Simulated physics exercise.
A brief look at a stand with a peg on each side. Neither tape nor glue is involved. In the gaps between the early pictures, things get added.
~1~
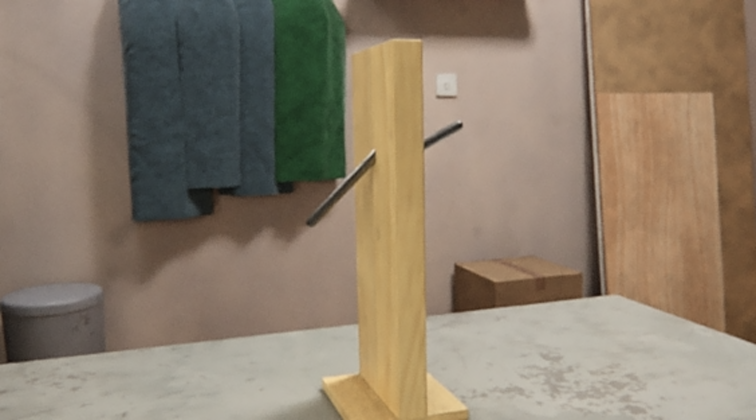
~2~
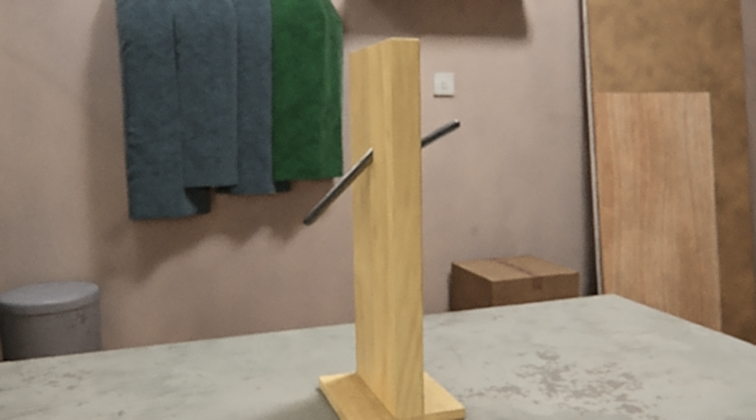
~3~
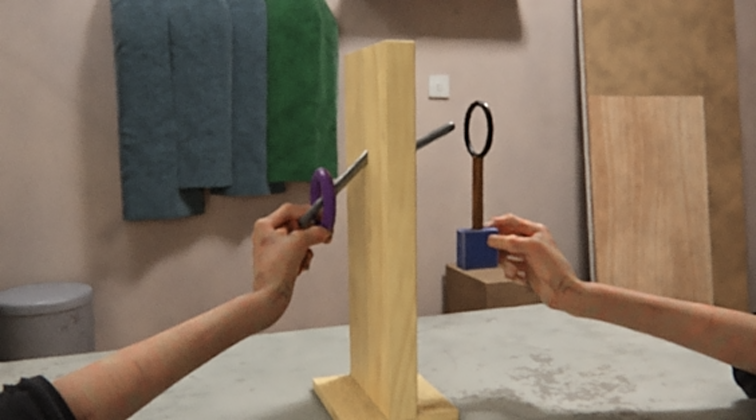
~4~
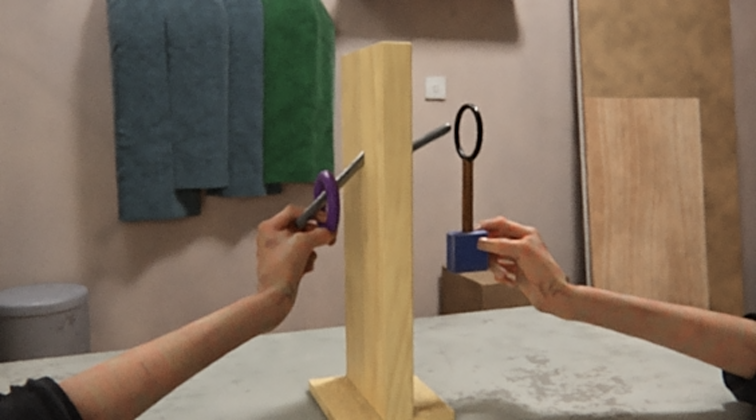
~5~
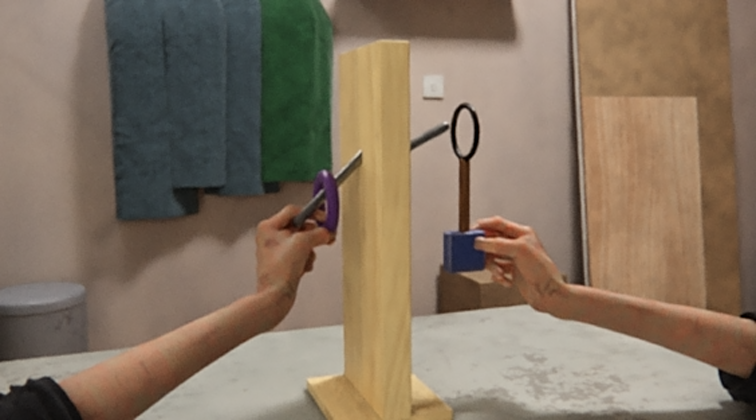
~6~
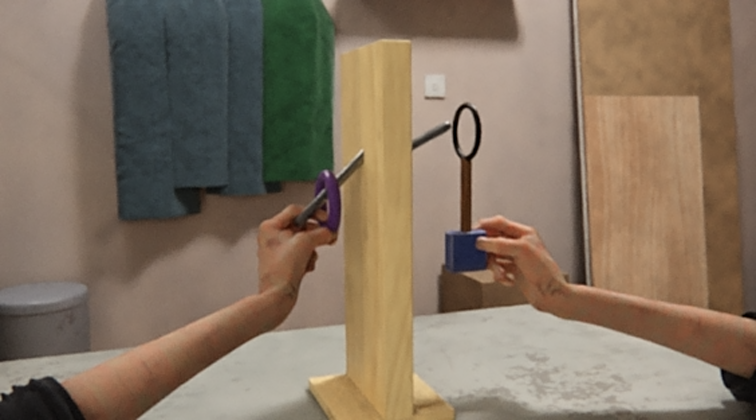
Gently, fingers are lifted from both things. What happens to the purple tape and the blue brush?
Outcome: The purple tape will fail to hold. The blue brush will fail to hold.
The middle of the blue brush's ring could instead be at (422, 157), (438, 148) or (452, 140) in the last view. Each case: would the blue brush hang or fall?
Lab note - try 1: It is held; try 2: It is held; try 3: It is not held.
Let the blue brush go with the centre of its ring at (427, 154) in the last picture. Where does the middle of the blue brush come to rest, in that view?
Near (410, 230).
Then, 0.18 s past the last view, purple tape leaning 45° off how it started near (305, 239); blue brush in the air near (466, 262).
Then, 0.32 s past the last view, purple tape in the air near (261, 390); blue brush in the air near (466, 308).
Finally, the purple tape falls off; the blue brush falls off, near (466, 314).
